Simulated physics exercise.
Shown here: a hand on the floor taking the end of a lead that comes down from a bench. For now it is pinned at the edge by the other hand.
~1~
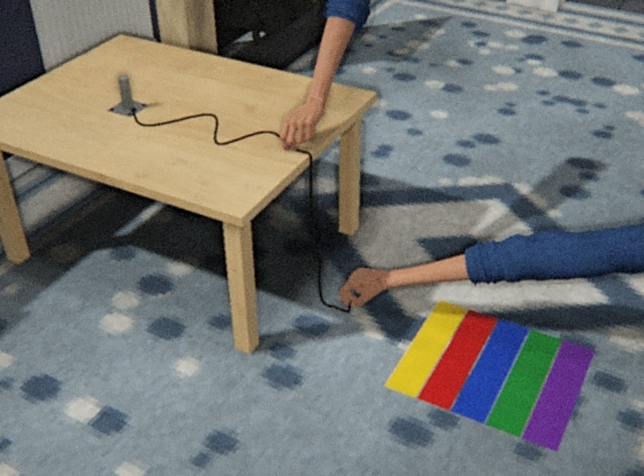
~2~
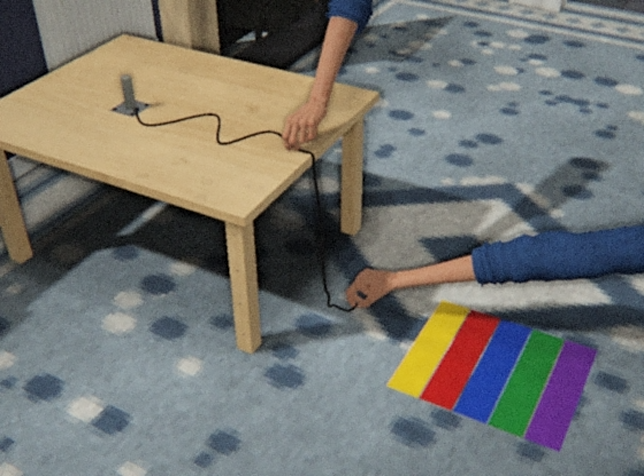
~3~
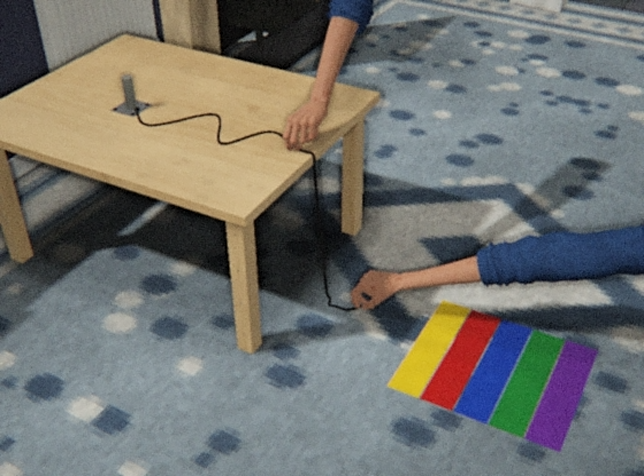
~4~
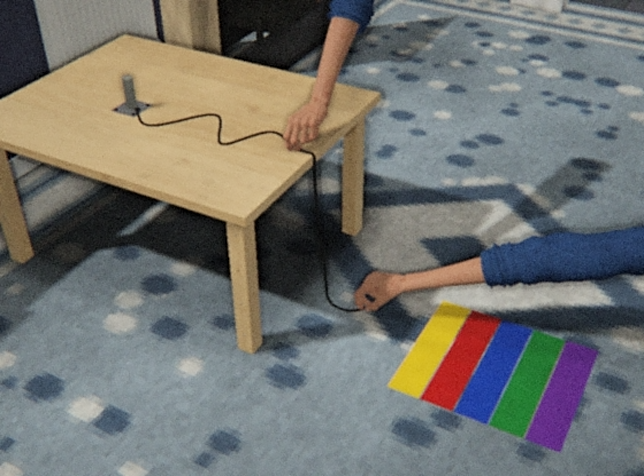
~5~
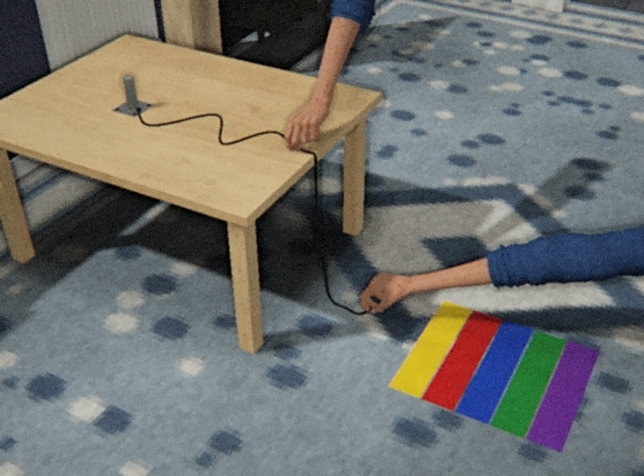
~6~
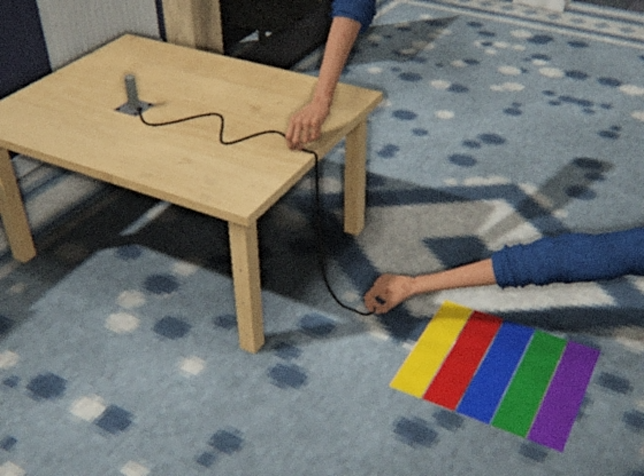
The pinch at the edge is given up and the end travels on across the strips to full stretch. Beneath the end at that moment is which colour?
Beneath it is purple.
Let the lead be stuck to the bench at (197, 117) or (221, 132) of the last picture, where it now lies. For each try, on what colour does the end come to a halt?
Try 1: Green; try 2: Blue.
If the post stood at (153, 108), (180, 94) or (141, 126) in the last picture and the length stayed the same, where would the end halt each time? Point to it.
Roughly (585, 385), then (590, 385), then (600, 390).
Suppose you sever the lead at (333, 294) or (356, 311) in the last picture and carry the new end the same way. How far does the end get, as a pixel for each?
Taking the tries in order, the answers are (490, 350) and (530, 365).
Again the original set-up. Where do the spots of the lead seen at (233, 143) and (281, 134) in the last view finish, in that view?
First: (296, 147). Second: (339, 176).
A little later, end near (512, 357); over blue.
Next, end near (546, 369); over green.
When it is tight, end near (565, 376); over purple. The purple one.
